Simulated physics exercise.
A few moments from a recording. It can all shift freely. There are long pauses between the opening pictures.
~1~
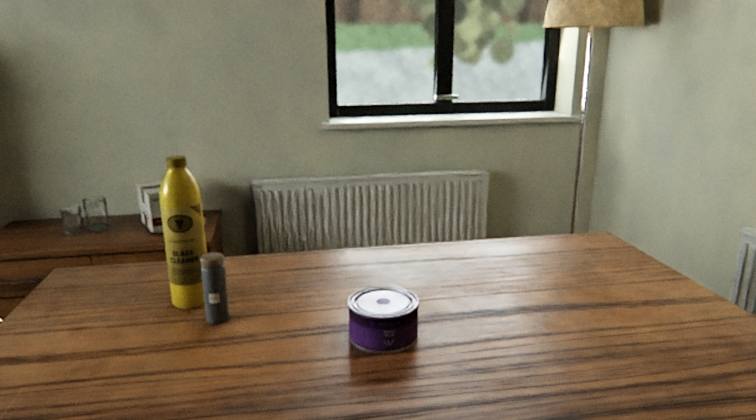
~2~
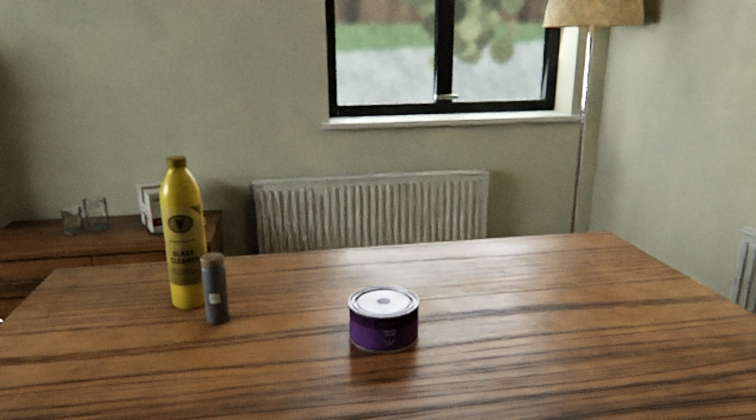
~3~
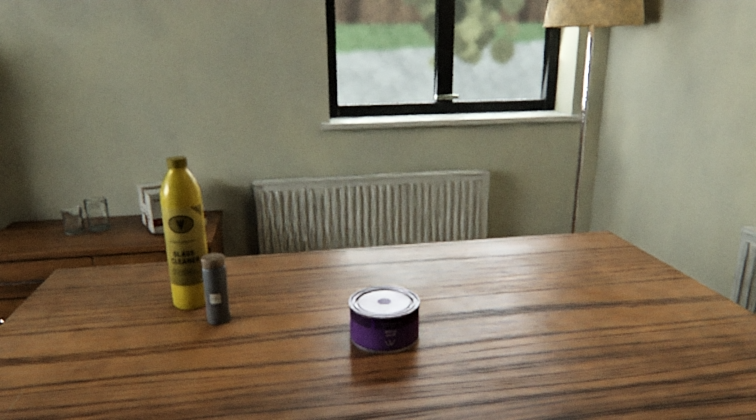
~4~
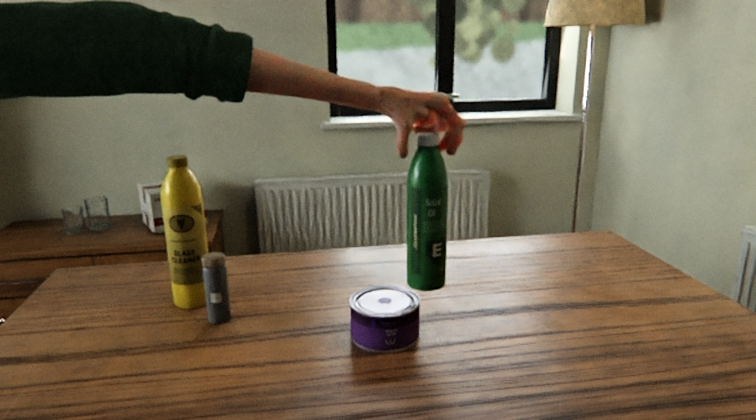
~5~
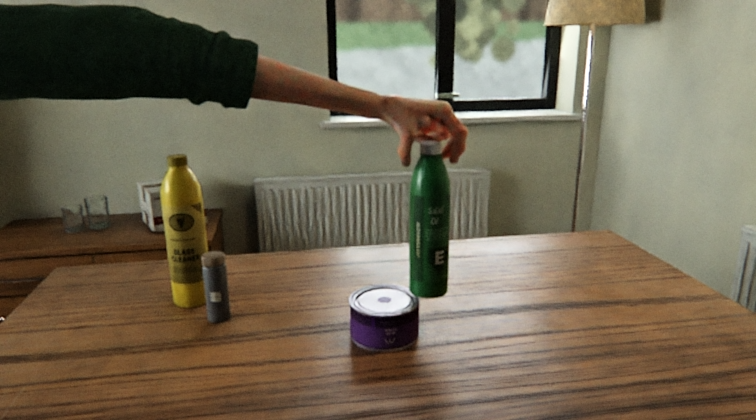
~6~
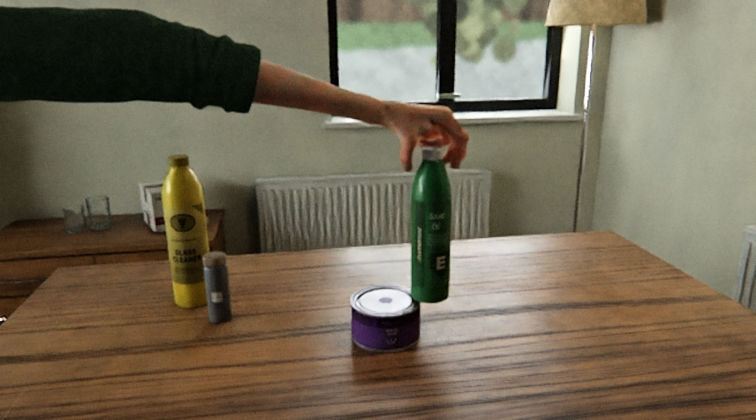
On a wooden table in a room with a window and radiator, a yellow bottle, a grey shaker and a purple tub stand still; then a hand reaches in from the left and lowers a green bottle onto the table behind the tub.
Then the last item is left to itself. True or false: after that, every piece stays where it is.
False.
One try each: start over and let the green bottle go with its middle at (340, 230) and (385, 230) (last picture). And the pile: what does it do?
Well, the first time it falls over, and the second time it stays steady.
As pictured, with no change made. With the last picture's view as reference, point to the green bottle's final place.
End spot: Near (517, 310).
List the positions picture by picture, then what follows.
The last thing is not in view yet; yellow bottle (184, 232), in the first picture.
The last thing is not in view yet; purple tub (384, 318), in the second picture.
The last thing is not in view yet; grey shaker (216, 289), in the third picture.
Still above its spot; green bottle (427, 212); yellow bottle (186, 232), in the fourth picture.
Still above its spot; green bottle (430, 220); purple tub (385, 317), in the fifth picture.
Set down, still held; green bottle (431, 224); grey shaker (218, 287), in the sixth picture.
Then, 0.40 s on from there, green bottle now fallen.
Then, 0.50 s on from there, things are still on the move.
Then, 1.10 s on from there, nothing new.
In the end, fallen, green bottle; the other 3 unmoved. At the end, from the last picture's camera, green bottle near (517, 309). The pile comes apart.
